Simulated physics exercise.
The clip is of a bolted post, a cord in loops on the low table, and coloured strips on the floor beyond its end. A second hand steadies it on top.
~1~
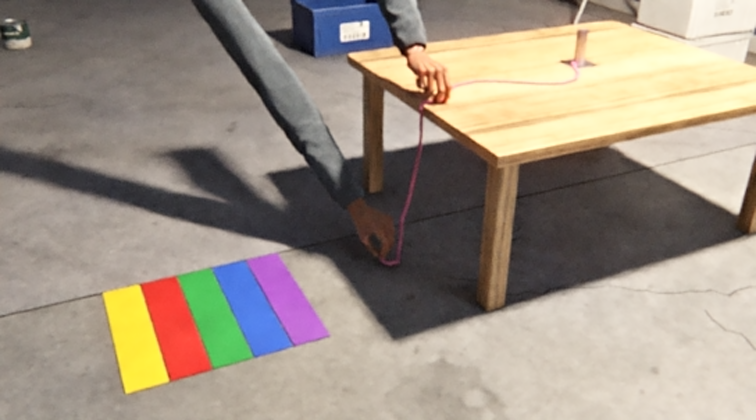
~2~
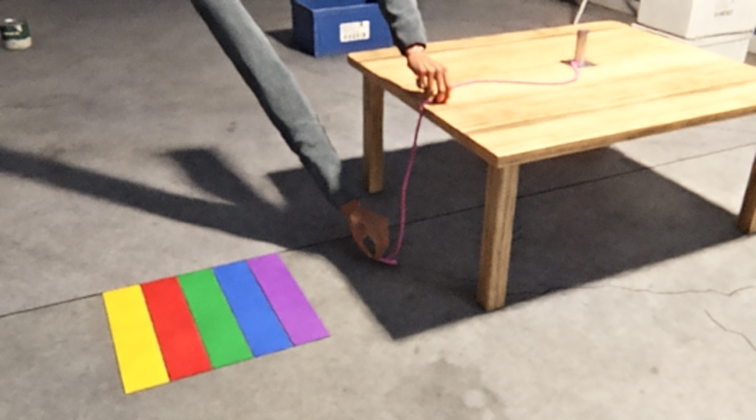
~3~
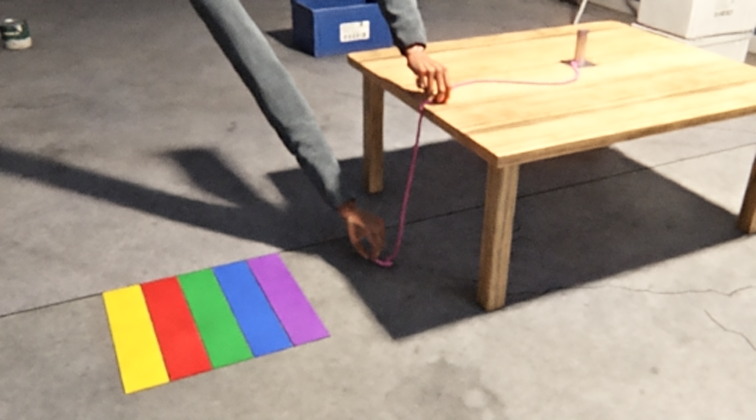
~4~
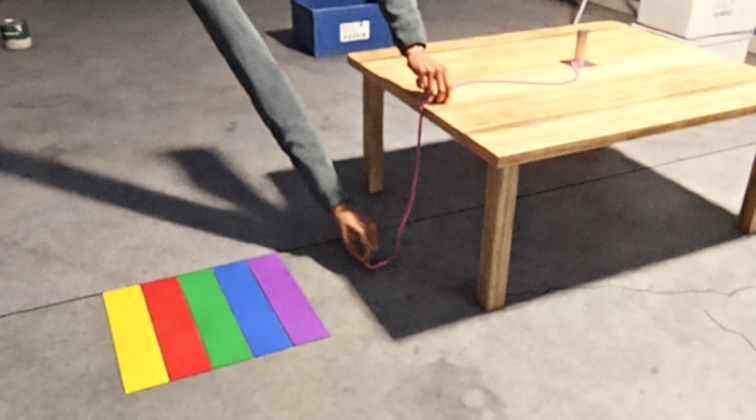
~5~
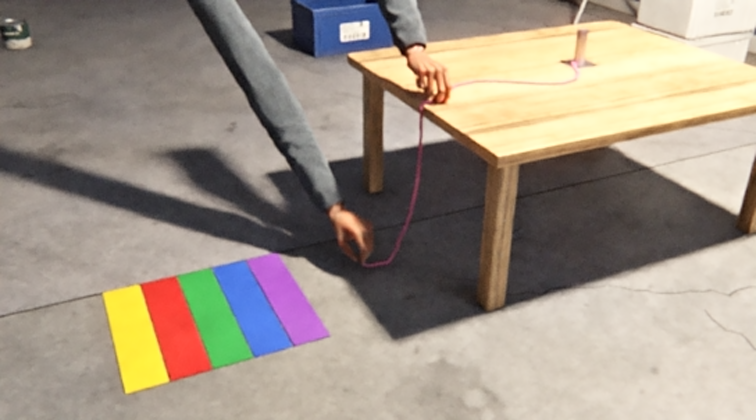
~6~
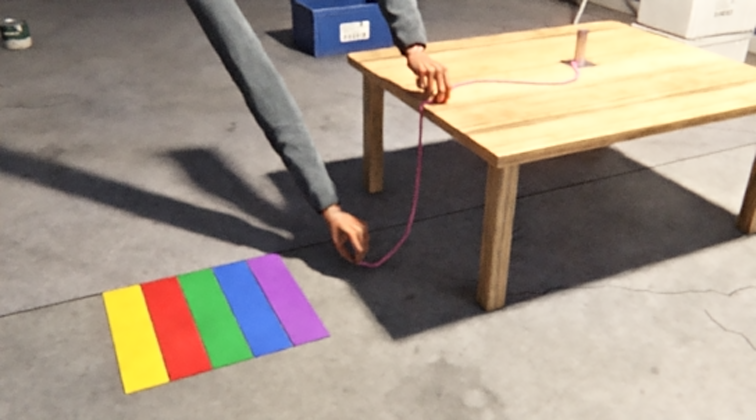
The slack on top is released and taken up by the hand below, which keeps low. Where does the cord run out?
The end stops over the green strip.
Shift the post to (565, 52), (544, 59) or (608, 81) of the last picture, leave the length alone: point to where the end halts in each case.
About (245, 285), (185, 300) and (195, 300).
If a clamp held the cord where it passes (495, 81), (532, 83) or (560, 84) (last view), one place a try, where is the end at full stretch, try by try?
The places are (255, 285), (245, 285) and (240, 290).
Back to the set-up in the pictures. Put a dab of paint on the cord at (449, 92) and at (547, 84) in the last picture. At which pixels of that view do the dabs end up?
Near (419, 104) and (511, 80).
A little later, end near (285, 278); over purple.
Next, end near (238, 289); over blue.
When it is tight, end near (210, 296); over green. It gets as far as the green strip.
